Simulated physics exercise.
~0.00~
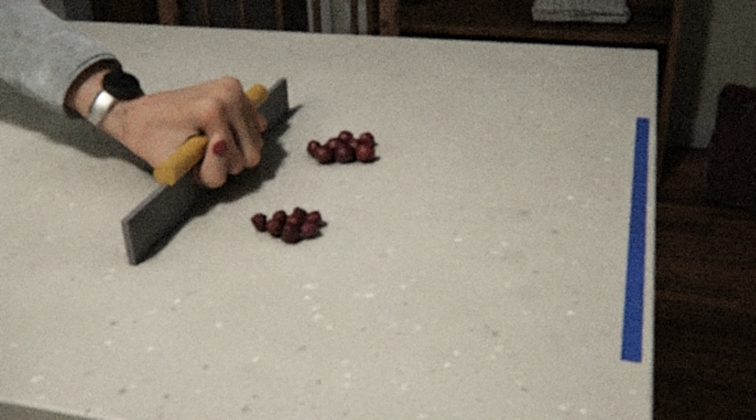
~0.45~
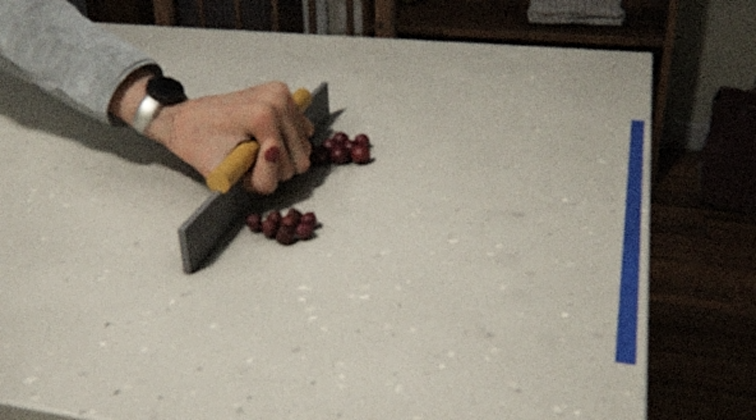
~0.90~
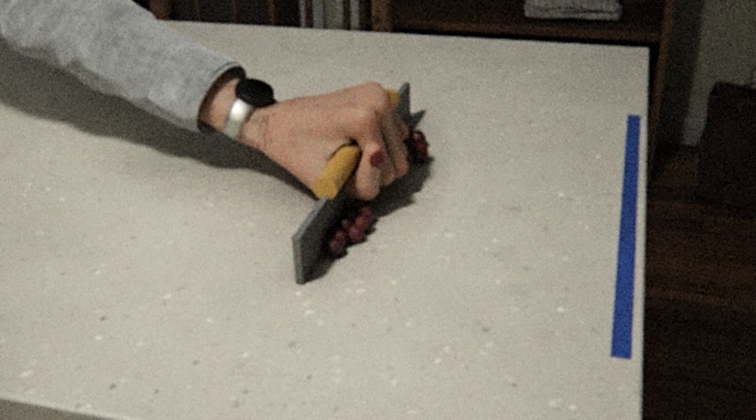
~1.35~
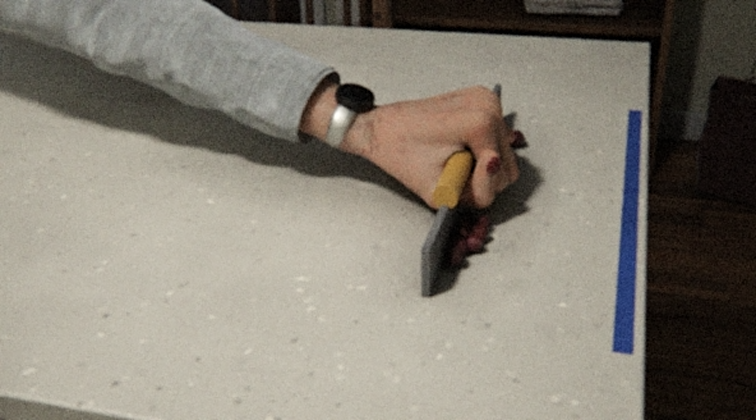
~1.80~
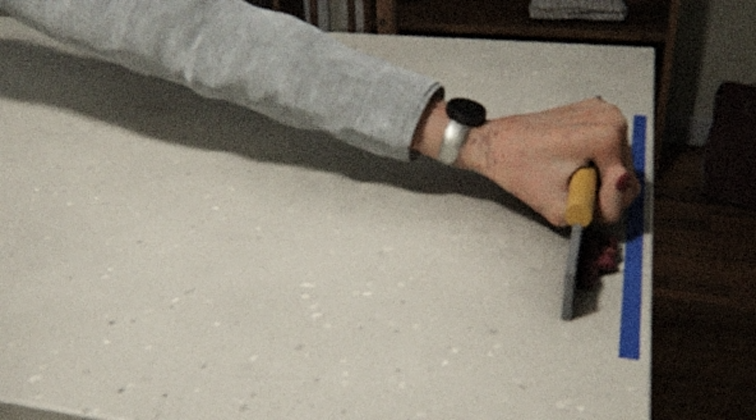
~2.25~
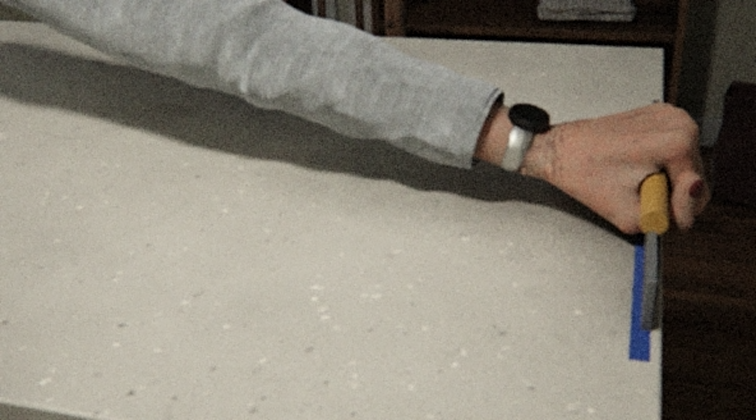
A hand wearing a dark-faced watch grips the yellow handle of a wide scraper and slides it to the right across a pale speckled tabletop. Two small heaps of dark red, berry-like pieces lie ahead of it, one nearer the viewer and one farther back. The blade reaches both heaps and pushes them along together, the hand partly hiding the far one. They travel toward a strip of blue tape near the table's right edge. At the end the scraper stands at the tape, and neither heap can be seen on the table anymore, both having gone over the edge.
